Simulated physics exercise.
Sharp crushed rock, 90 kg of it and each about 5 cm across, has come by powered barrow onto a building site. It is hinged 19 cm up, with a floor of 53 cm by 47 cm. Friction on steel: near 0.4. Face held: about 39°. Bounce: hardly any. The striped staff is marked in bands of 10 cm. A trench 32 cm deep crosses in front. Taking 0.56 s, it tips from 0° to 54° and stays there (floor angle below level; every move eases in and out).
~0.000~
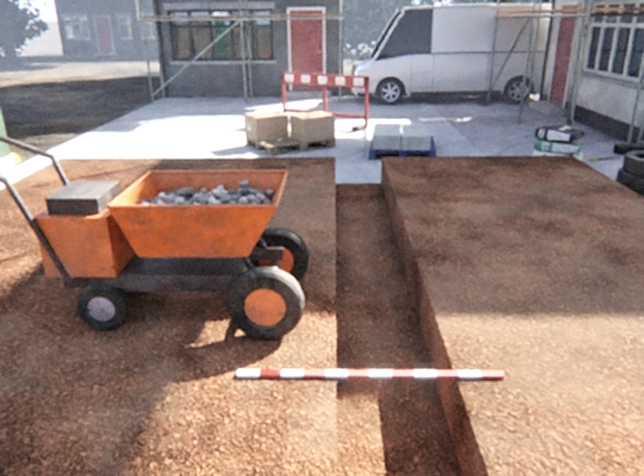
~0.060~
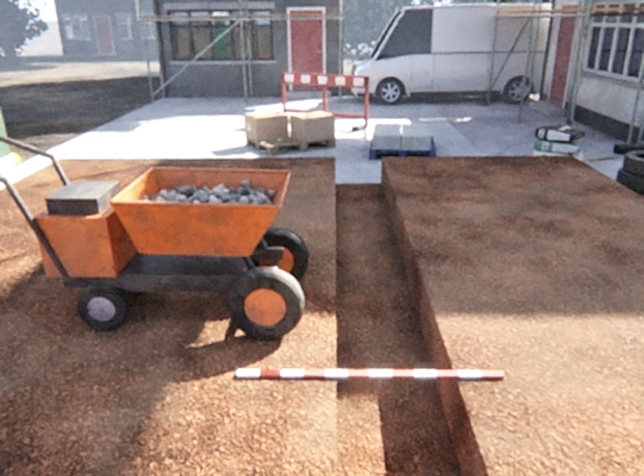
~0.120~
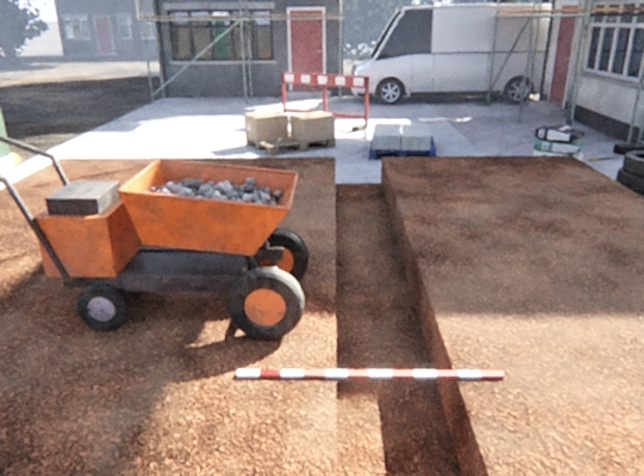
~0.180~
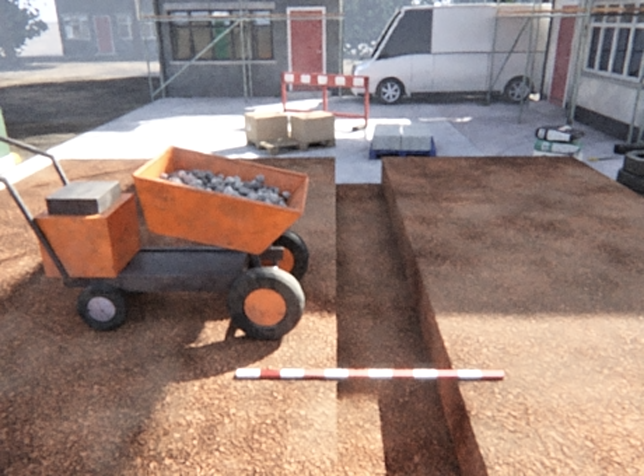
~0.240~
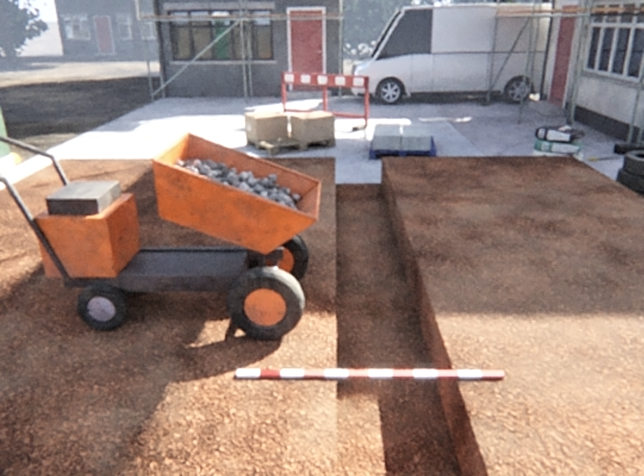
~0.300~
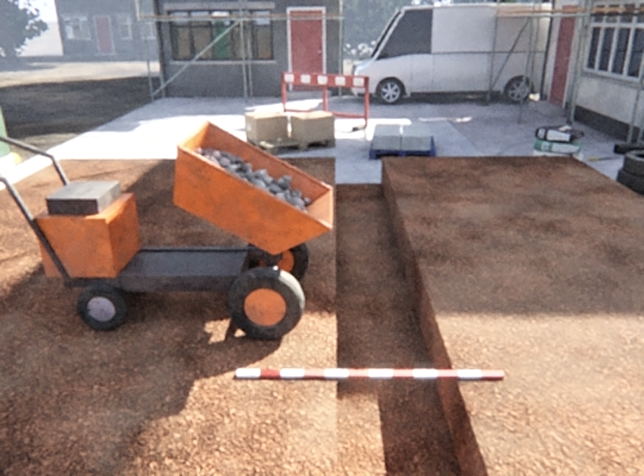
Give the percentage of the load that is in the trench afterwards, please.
Near 25 per cent of the load.
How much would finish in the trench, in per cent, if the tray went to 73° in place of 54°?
The trench would hold about 55% of it.
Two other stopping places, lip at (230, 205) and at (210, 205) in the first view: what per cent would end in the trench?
Around 30 and then 25 percent.
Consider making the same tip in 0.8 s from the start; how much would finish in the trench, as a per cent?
With that change, it comes to around 10 per cent.
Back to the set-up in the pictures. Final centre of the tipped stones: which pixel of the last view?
Their centre sits close to (414, 364).
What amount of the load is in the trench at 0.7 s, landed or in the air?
Close to 0 per cent has got there by then.
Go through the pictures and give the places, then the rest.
The first picture shows lip at (276, 207), floor tilted 0°, highest stones at (216, 193).
In the second picture, the tray is at 2°, its lip at (280, 207); the top of the load is at (207, 191); the stones move at 0.4 m/s on average.
The third picture shows lip at (289, 209), floor tilted 6°, highest stones at (195, 187); the stones move at 0.8 m/s on average.
The fourth picture shows lip at (302, 213), floor tilted 13°, highest stones at (188, 176); the stones move at 1.1 m/s on average.
The fifth picture shows lip at (317, 220), floor tilted 21°, highest stones at (195, 165); the stones move at 1.3 m/s on average.
In the sixth picture, the tray is at 30°, its lip at (331, 228); the top of the load is at (212, 155); the stones move at 1.3 m/s on average.
After 0.4 s the floor is at 46°; 100 % in the tray; the foremost stones are at (326, 229).
After 0.7 s the floor is at 54°; 98 % in the tray, 2 % in the trench; the foremost stones are at (382, 252).
After 1.0 s the floor is at 54°; 76 % in the tray, 22 % in the trench, 3 % past the trench; the foremost stones are at (486, 330).
After 3.0 s the floor is at 54°; 72 % in the tray, 25 % in the trench, 3 % past the trench; the foremost stones are at (530, 325).
